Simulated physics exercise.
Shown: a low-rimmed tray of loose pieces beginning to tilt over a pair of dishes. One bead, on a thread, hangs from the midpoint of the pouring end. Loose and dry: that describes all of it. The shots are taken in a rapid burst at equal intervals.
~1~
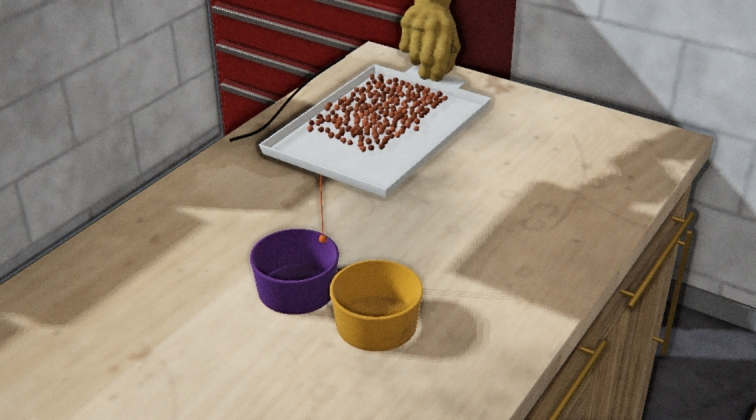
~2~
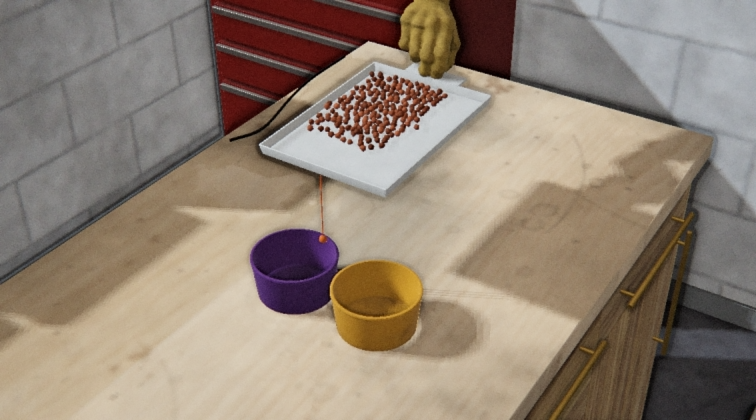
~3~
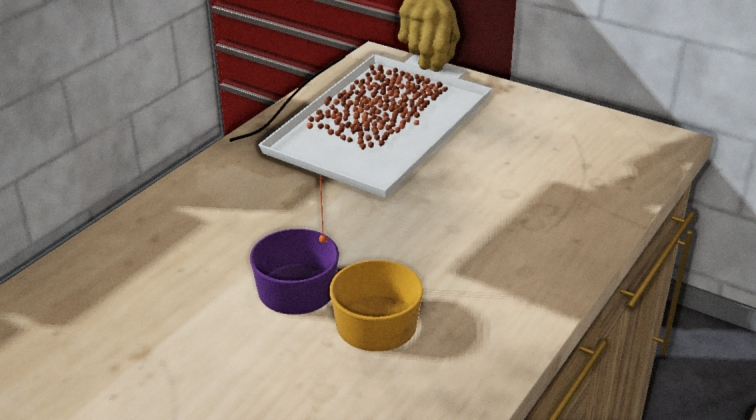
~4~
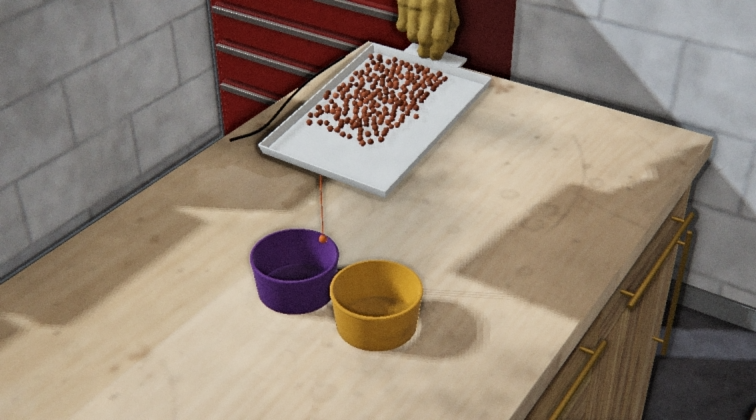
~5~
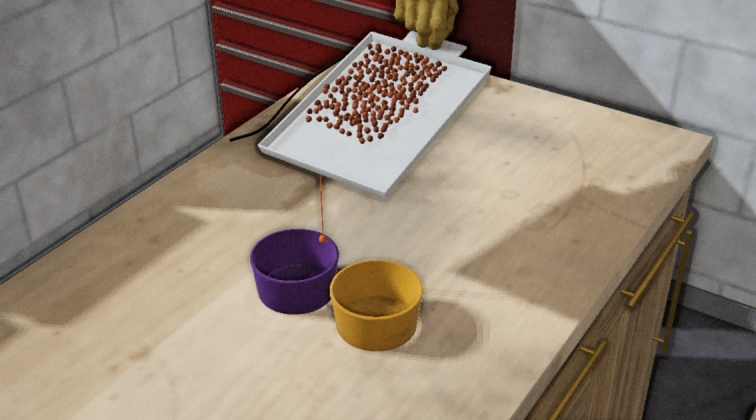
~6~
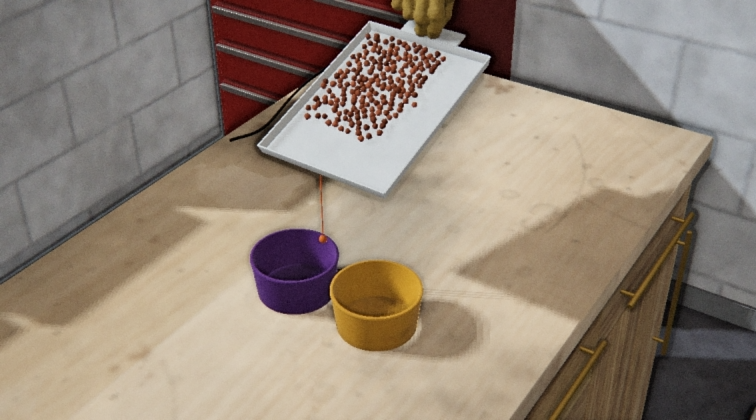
A yellow-gloved hand grips the far end of a pale tray of reddish-brown pellets above a wooden counter, seen from above at an angle, with red drawers and grey block walls behind. A purple dish at left and a mustard one at right sit below, near a small orange bead on a thread. The hand gradually raises the tray's far end, steepening its tilt, while the camera stays still.
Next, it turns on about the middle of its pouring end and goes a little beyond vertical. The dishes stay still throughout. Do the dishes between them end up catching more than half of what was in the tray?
Yes.
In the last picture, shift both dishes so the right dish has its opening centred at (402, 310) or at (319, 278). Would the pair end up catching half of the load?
At place one in excess of half; at place two in excess of half.
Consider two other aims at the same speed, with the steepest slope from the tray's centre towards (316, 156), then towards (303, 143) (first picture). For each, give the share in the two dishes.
About 60 % and about 20 %.
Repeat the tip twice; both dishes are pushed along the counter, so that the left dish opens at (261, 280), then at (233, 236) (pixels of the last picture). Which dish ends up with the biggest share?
In the first position the left of the two, in the second the right of the two.
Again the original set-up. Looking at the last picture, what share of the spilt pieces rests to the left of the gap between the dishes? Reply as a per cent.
90 per cent or thereabouts.
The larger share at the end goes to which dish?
Winner, as observed: The left-positioned one.
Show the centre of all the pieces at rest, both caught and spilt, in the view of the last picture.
Roughly at (303, 297), give or take.
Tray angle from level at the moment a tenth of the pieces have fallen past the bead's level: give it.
At roughly 60°.
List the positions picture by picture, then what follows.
Corners of the pouring end at (263, 144) and (385, 188), level; middle of the load at (381, 112), clay pellets; left dish at (269, 292); right dish at (352, 328); bead on its thread at (323, 239), in the first frame.
Corners of the pouring end at (262, 144) and (385, 188), level; middle of the load at (381, 110), in the second frame.
Corners of the pouring end at (262, 144) and (384, 188), tipped barely, level across its low end; middle of the load at (381, 105), in the third frame.
Corners of the pouring end at (262, 144) and (384, 189), tipped a little, level across its low end; middle of the load at (380, 98), in the fourth frame.
Corners of the pouring end at (261, 144) and (384, 190), tipped a little, level across its low end; middle of the load at (379, 91), in the fifth frame.
Corners of the pouring end at (261, 145) and (384, 191), tipped clearly, level across its low end; middle of the load at (378, 85); left dish at (269, 292); right dish at (352, 328), in the sixth frame.
Soon after the last picture, tray tipped steeply; most on the tray; a stray few in the right dish; a stray few in the left dish; a stray few outside both; a small part in the air.
A little later, tray tipped right over; most on the tray; a small part in the right dish; a small part in the left dish; a small part outside both; a stray few in the air.
Later still, tray tipped past a quarter turn; about a quarter in the right dish; about half in the left dish; about a quarter outside both.
At rest, tray tipped past a quarter turn; about a quarter in the right dish; about half in the left dish; about a quarter outside both.
